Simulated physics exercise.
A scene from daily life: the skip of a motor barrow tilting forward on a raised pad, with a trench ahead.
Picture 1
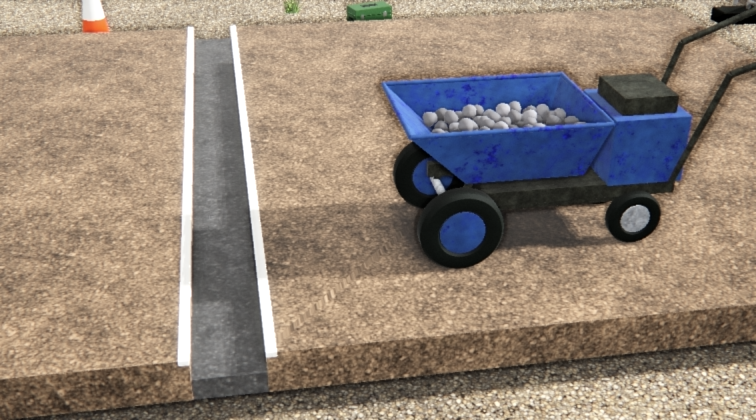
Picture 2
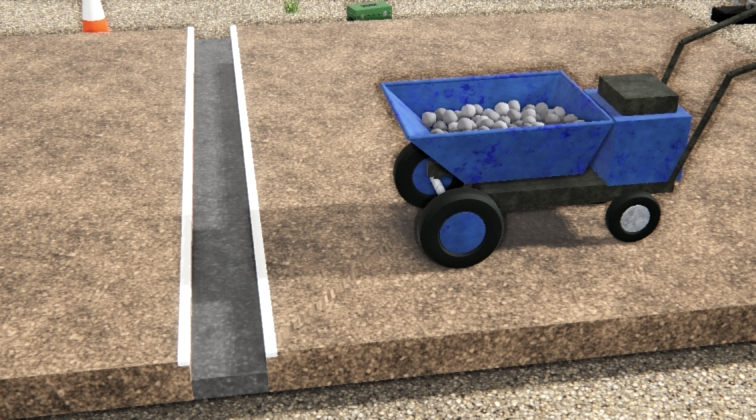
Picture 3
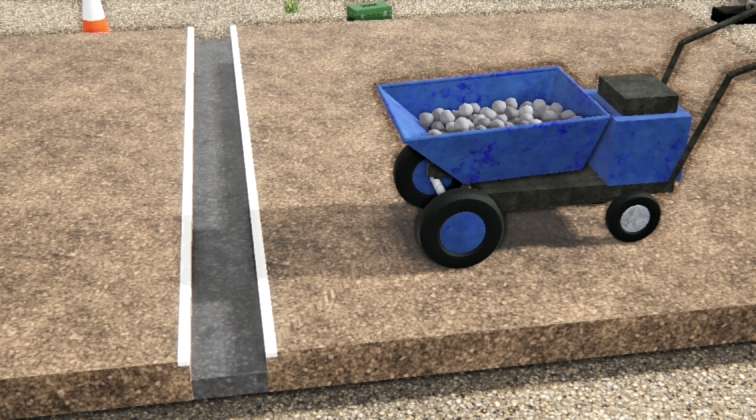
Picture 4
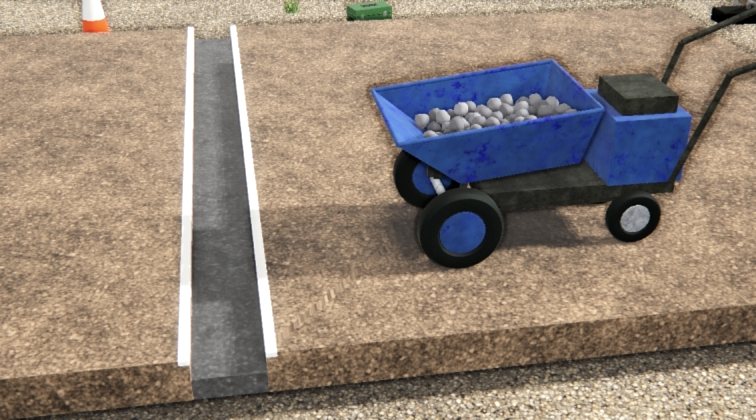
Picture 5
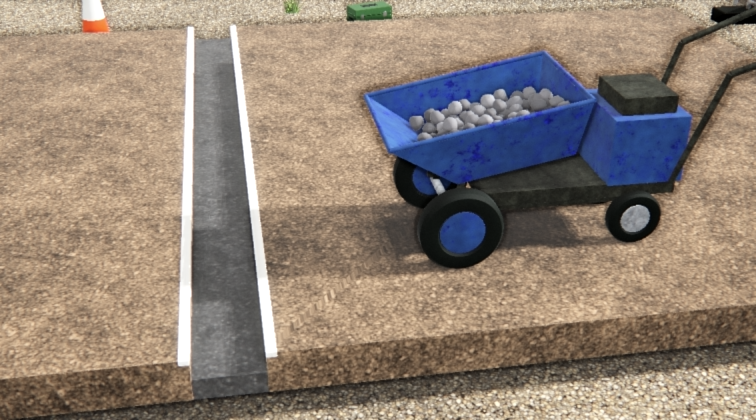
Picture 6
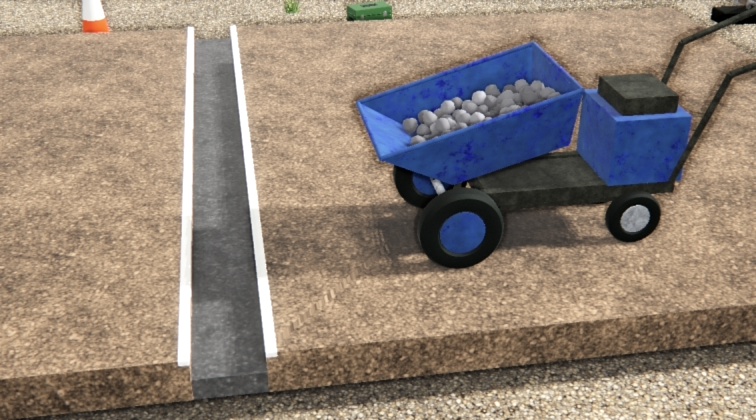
Blue skip of a motor barrow loaded with round grey cobbles, sitting level, then slowly tilting forward to the left beside a trench.
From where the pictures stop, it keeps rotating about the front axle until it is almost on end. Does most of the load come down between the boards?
No.
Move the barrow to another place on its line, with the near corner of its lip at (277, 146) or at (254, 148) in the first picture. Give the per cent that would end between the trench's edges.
Roughly 40 per cent first, then roughly 10 per cent.
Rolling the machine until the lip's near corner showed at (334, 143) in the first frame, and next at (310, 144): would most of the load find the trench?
Try one: The greater share. Try two: The greater share.
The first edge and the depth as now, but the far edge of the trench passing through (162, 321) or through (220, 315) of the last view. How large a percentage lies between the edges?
The first case gives around 20 percent, and the second around 20 percent.
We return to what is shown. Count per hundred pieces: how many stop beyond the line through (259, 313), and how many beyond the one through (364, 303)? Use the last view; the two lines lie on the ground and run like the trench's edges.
Close to 20 per cent, then close to 80 per cent.
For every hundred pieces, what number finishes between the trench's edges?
It works out to roughly 25 percent of the load.
Shortly afterwards, skip tipped steeply; the whole lot in the skip.
Next, skip tipped right over; the bulk in the skip; near a quarter short of the trench.
Some moments later, skip tipped right over; near a quarter in the skip; near half short of the trench; near a quarter in or heaped over the trench.
In the end, skip tipped right over; near a quarter in the skip; near half short of the trench; near a quarter in or heaped over the trench; none at all beyond it.
